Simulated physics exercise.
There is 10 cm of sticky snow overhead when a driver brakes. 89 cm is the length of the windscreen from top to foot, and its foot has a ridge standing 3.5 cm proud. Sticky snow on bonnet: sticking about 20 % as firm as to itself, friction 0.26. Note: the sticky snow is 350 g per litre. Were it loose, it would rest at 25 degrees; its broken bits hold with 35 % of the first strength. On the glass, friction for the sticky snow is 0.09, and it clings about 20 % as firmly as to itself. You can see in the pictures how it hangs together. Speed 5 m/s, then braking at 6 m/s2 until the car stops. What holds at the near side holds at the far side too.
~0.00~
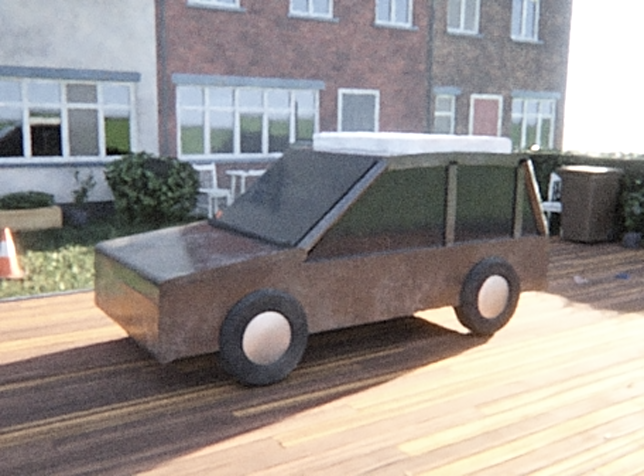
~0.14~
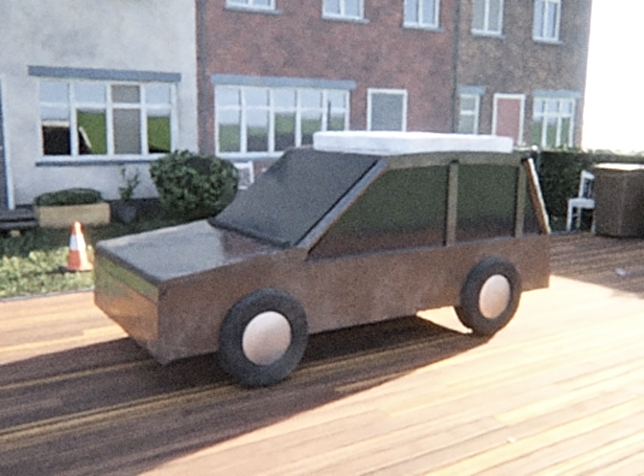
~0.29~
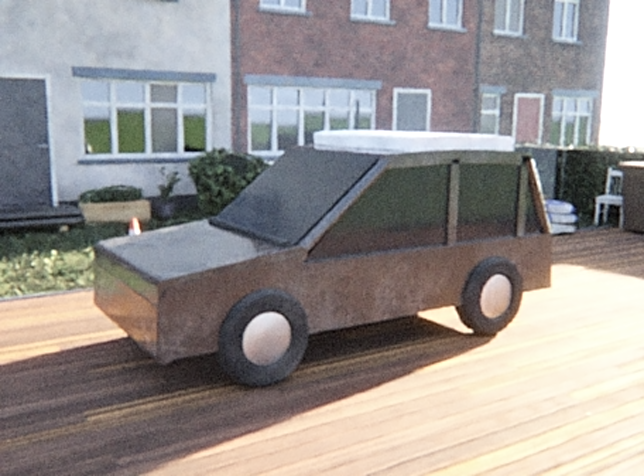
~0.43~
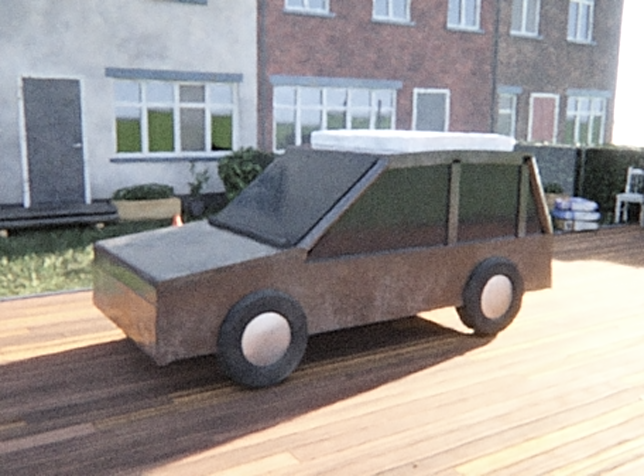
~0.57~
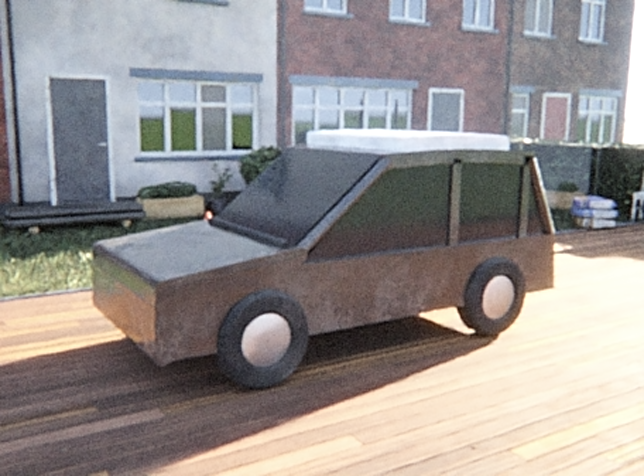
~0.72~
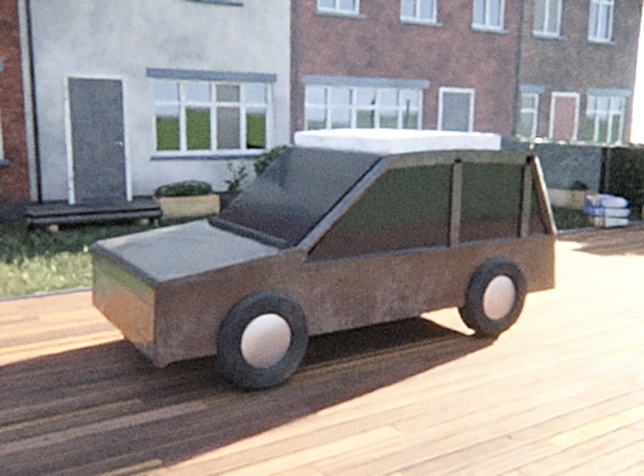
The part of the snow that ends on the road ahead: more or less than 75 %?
It works out to a smaller fraction than 75 per cent.
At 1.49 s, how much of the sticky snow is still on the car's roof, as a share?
I reckon it's some 14 %.
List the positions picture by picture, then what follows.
In the first picture, leading edge of the sticky snow at (410, 141).
In the second picture, leading edge of the sticky snow at (411, 140).
In the third picture, leading edge of the sticky snow at (411, 140).
In the fourth picture, leading edge of the sticky snow at (409, 139), its middle shifted 2.3 cm.
In the fifth picture, leading edge of the sticky snow at (404, 141), its middle shifted 8.1 cm.
In the sixth picture, leading edge of the sticky snow at (391, 142), its middle shifted 19 cm.
After 1.07 s, 56 % of the snow is on the roof, 44 % on the glass, none on the bonnet and none has gone off the nose.
After 1.49 s, 14 % of the snow is on the roof, 50 % on the glass, 36 % on the bonnet and none has gone off the nose.
After 1.91 s, none of the snow is on the roof, 39 % on the glass, 59 % on the bonnet and 3 % has gone off the nose.
After 2.33 s, none of the snow is on the roof, 33 % on the glass, 64 % on the bonnet and 3 % has gone off the nose.
After 2.50 s, at the end, none of the snow is on the roof, 33 % on the glass, 64 % on the bonnet and 3 % has gone off the nose.
